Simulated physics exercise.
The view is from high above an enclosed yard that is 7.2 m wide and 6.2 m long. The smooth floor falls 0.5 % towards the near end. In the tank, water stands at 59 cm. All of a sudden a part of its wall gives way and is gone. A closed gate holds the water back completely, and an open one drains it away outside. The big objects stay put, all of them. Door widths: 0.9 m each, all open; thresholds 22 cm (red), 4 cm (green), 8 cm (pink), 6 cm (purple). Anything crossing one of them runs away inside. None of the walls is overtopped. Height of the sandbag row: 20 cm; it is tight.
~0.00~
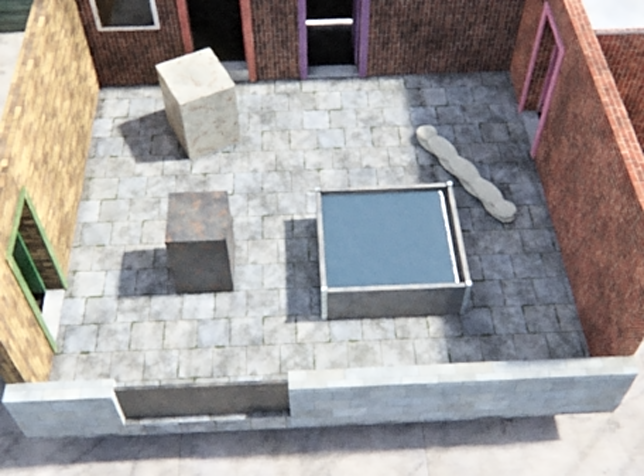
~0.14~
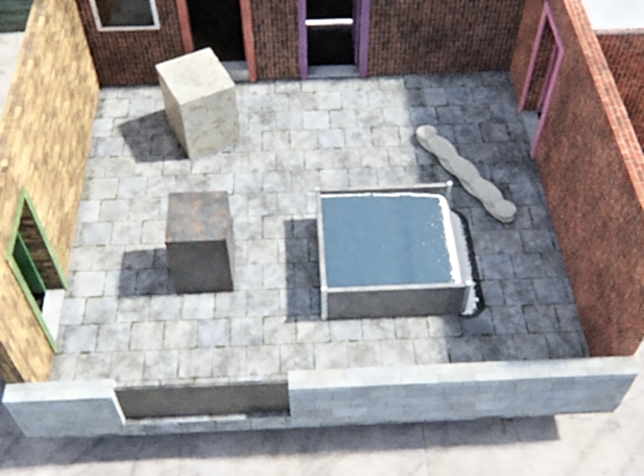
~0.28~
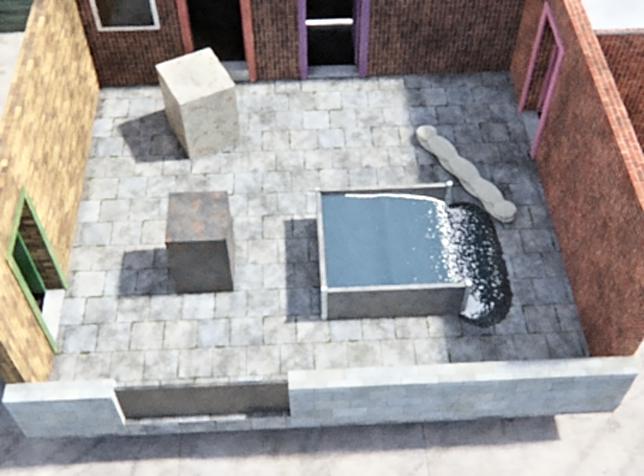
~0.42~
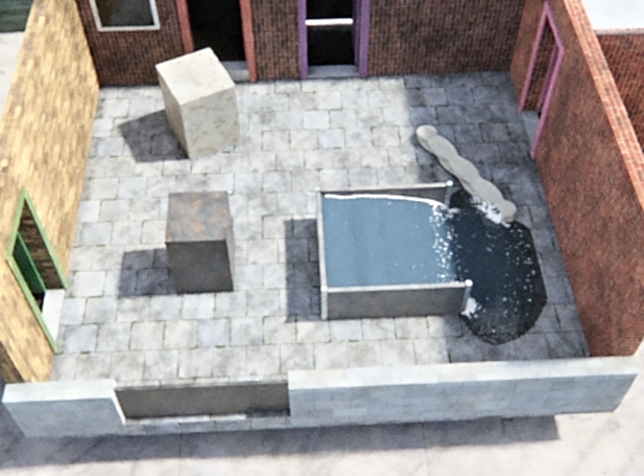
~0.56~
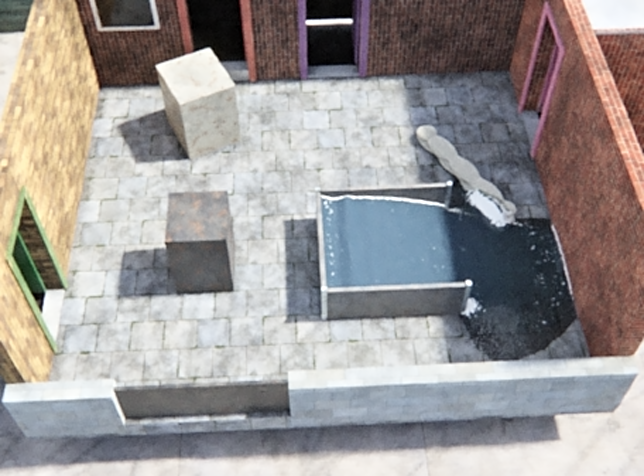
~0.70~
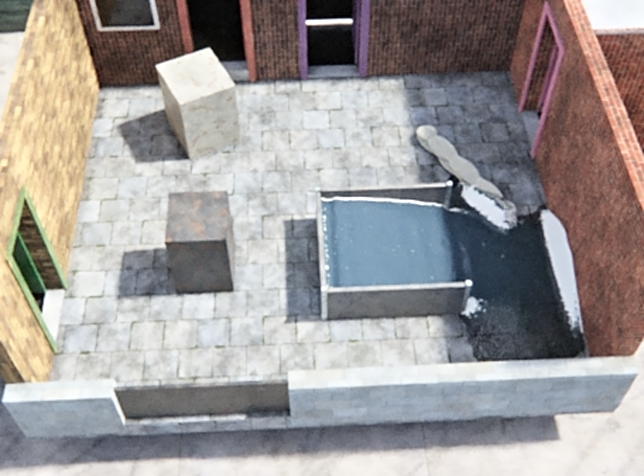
We see a walled, paved yard with two blocks and a water-filled tank whose right side opens, letting water pour out, spread across the floor past the end of a low sandbag row, and splash against the red brick wall.
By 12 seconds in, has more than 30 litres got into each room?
Room by room: Behind the red door, no; behind the green door, yes; behind the pink door, no; behind the purple door, no.
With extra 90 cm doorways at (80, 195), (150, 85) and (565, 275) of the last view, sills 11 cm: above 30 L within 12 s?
Per doorway, in order: Insufficient / insufficient / sufficient.
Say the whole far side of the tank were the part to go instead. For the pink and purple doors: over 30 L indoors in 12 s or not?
The pink door comes out less than that and the purple door more than that.
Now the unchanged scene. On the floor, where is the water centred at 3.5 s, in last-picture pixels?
I'd say somewhere around (450, 252).
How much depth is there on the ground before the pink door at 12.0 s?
Roughly 3.5 cm deep.
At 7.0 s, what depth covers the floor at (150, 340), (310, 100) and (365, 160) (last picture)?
Close to 3, 3 and 3 centimetres.
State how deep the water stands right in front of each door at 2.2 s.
Door by door in cm, red shows 0, green shows 0, pink shows 6, purple shows 0.
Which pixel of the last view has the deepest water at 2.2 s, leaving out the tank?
Close to (589, 385).
After 1.4 s water covers 15 % of the floor and is deepest (44 cm) near (553, 252); red door not reached, green door not reached, pink door not reached, purple door not reached.
After 2.2 s water covers 25 % of the floor and is deepest (42 cm) near (589, 385); red door not reached, green door not reached, pink door 6 cm at the sill, 0 L in, purple door not reached.
After 3.5 s water covers 50 % of the floor and is deepest (24 cm) near (576, 386); red door not reached, green door not reached, pink door 5 cm at the sill, 0 L in, purple door 2 cm at the sill, 0 L in.
After 7.0 s water covers 80 % of the floor and is deepest (14 cm) near (45, 410); red door 8 cm at the sill, 0 L in, green door 10 cm at the sill, 61 L in, pink door 5 cm at the sill, 0 L in, purple door 3 cm at the sill, 0 L in.
After 12.0 s water covers 95 % of the floor and is deepest (9 cm) near (215, 403); red door 5 cm at the sill, 0 L in, green door 5 cm at the sill, 90 L in, pink door 3 cm at the sill, 0 L in, purple door 3 cm at the sill, 0 L in.
